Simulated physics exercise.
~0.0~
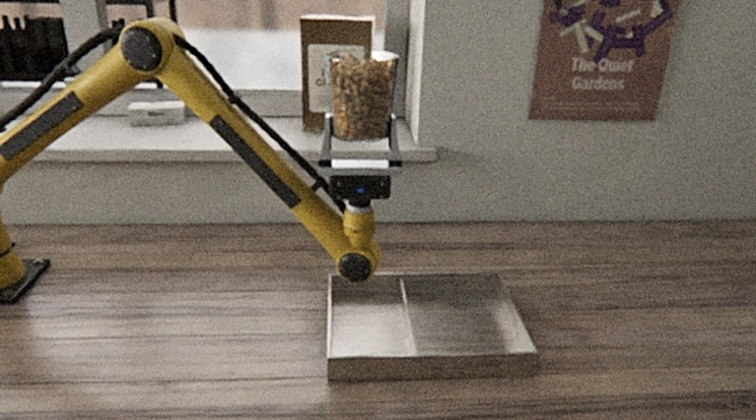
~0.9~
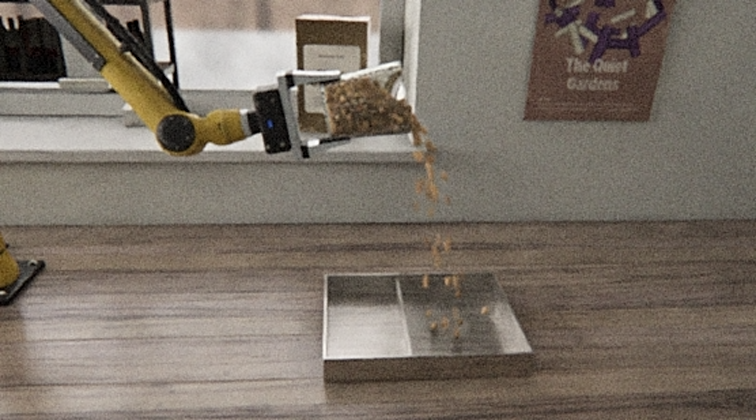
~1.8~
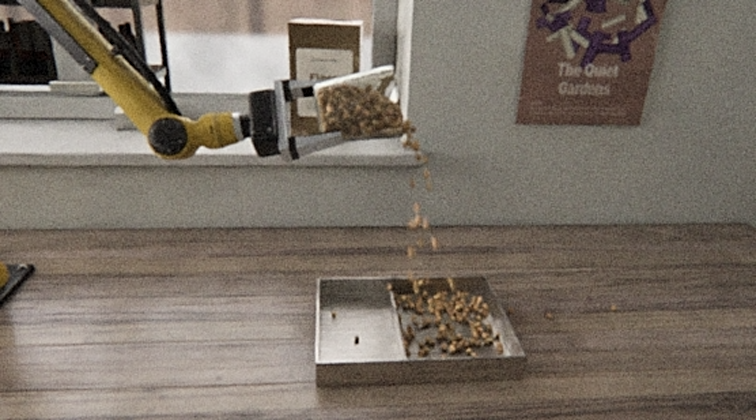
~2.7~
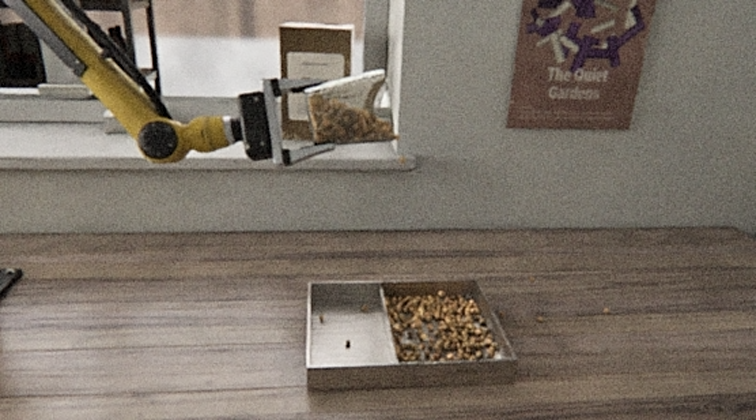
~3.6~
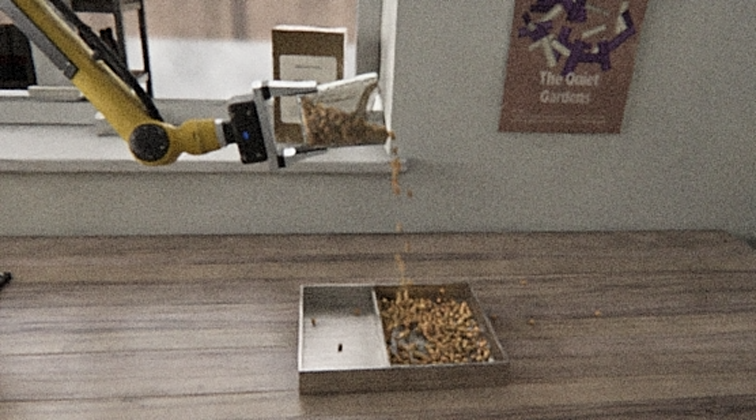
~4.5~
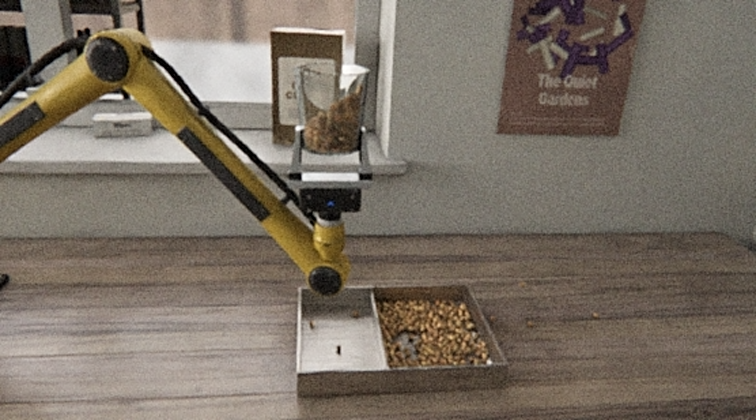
Yellow robot arm tipping a clear cup of dried chickpeas into the right side of a divided tray, then righting it partly full.
